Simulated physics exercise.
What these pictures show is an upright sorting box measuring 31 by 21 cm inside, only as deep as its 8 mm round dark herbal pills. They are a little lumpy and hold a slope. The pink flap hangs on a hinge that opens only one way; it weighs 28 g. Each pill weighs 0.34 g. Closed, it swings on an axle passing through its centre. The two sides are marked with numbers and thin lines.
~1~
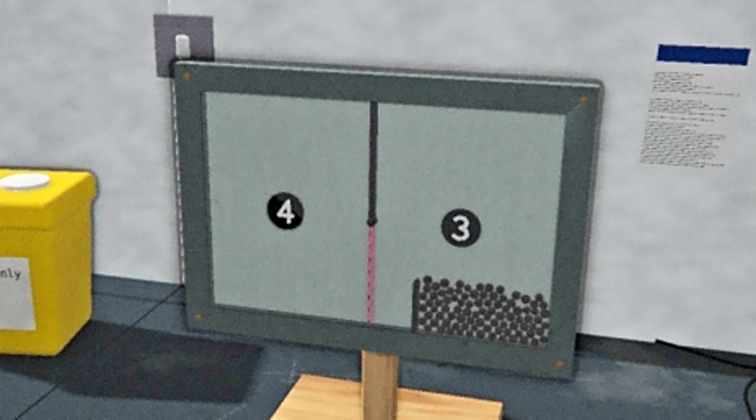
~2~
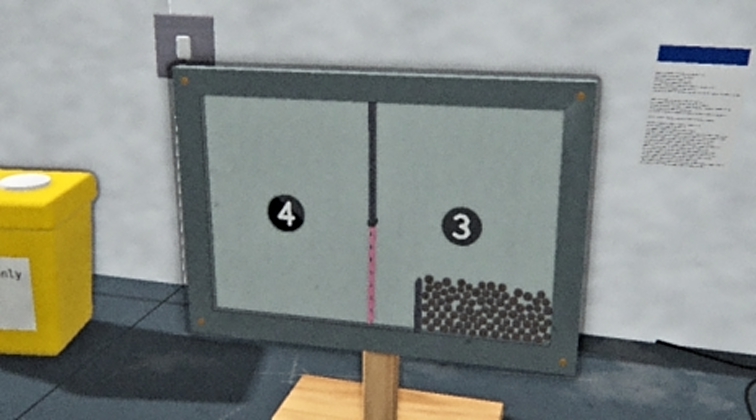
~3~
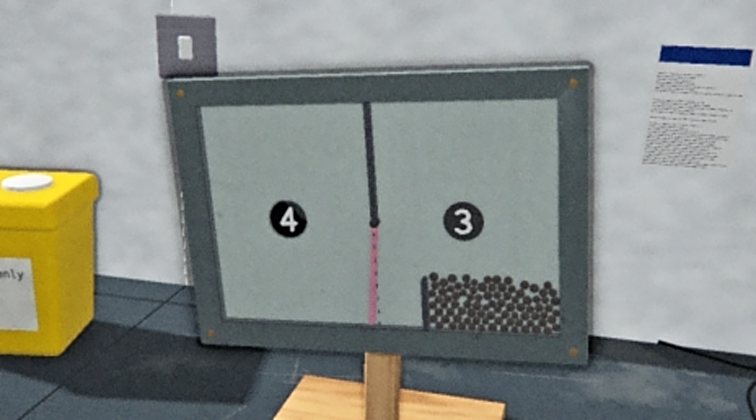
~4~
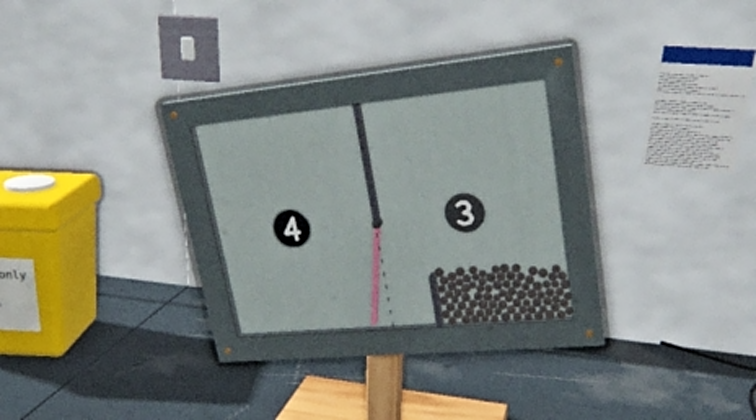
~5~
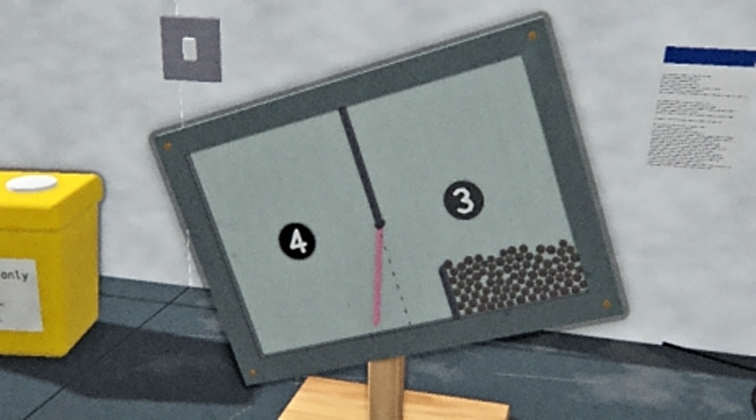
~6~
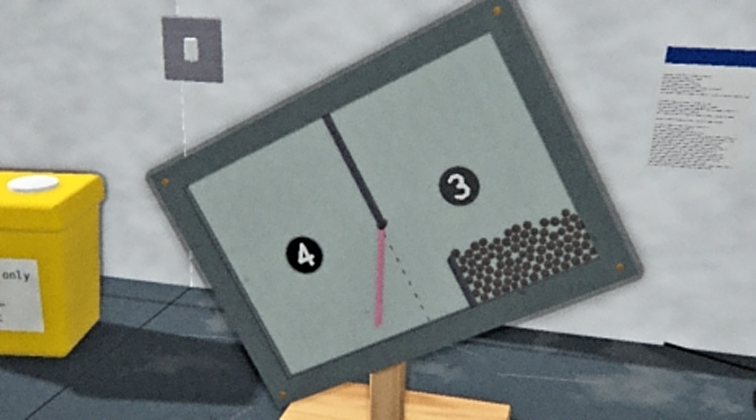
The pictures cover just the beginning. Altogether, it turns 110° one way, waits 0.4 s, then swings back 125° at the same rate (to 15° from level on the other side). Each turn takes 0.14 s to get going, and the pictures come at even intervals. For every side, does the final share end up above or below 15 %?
No. 3: Above 15 %; 4: Above 15 %.
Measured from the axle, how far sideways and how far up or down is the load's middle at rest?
Offset approx. 1 cm right, 9 cm below.
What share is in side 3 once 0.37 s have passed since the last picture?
The share there is around 95 %.
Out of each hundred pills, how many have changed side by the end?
35 %.
Then, 0.37 s after the last picture, it stands 110° anticlockwise; the pills' middle is in line with and 6 cm above the centre; no. 3, 95 %, no. 4, 5 %; pink flap open 87°.
Then, 1.06 s after the last picture, it stands 49° anticlockwise; the pills' middle is 4 cm left of and level with the centre; no. 3, 70 %, no. 4, 30 %; pink flap open 68°.
Then, 1.36 s after the last picture, it stands 15° clockwise; the pills' middle is 1 cm left of and 8 cm below the centre; no. 3, 65 %, no. 4, 35 %; pink flap open 7°.
All still 2.5 s after it, it stands 15° clockwise; no. 3, 65 %, no. 4, 35 %; pink flap open 7°.
